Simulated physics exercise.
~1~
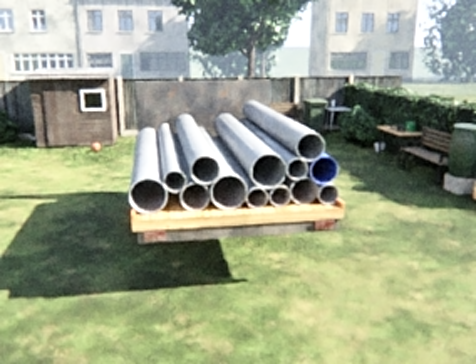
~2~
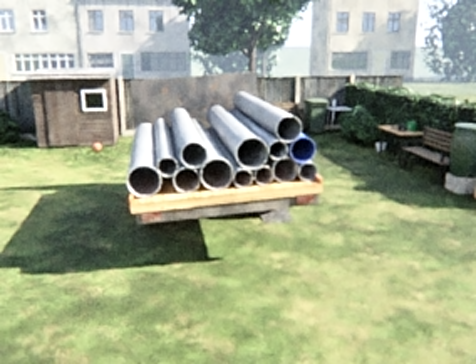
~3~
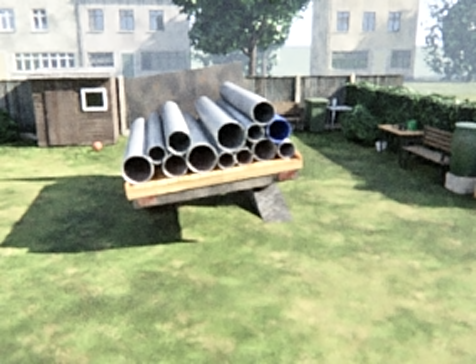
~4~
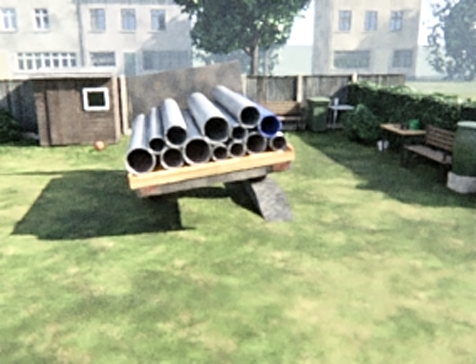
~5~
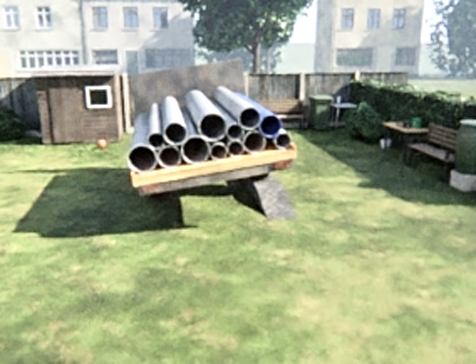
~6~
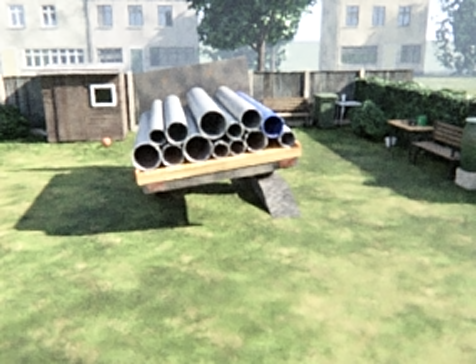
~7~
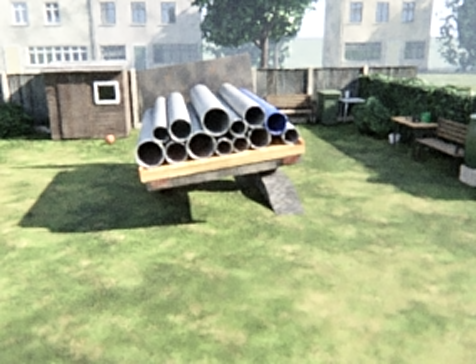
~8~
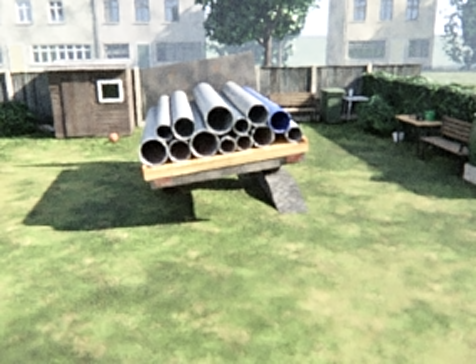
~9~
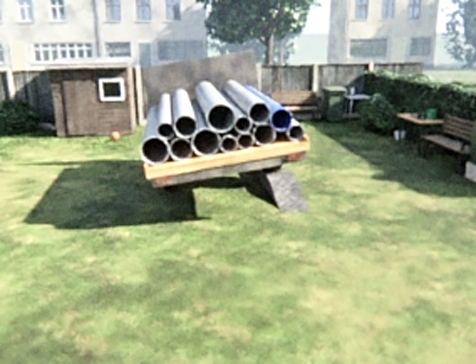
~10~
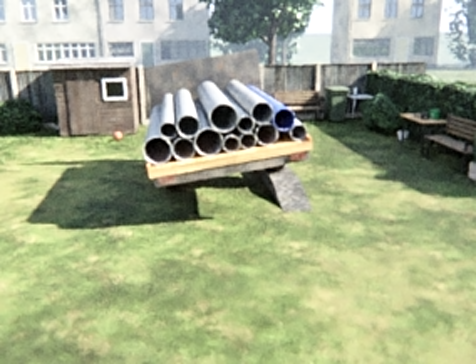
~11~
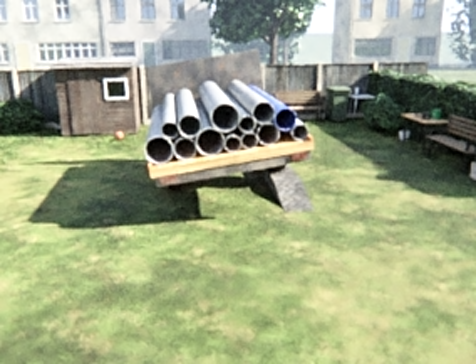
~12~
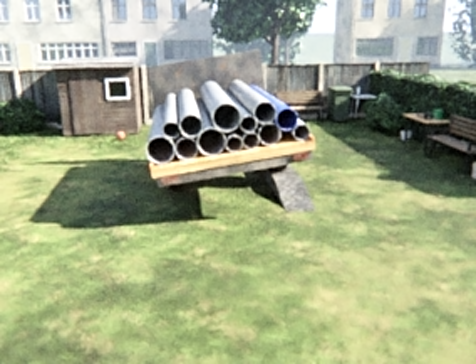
A flatbed loaded with pipes rolls back, tilts up on a slab and stops, all aboard.
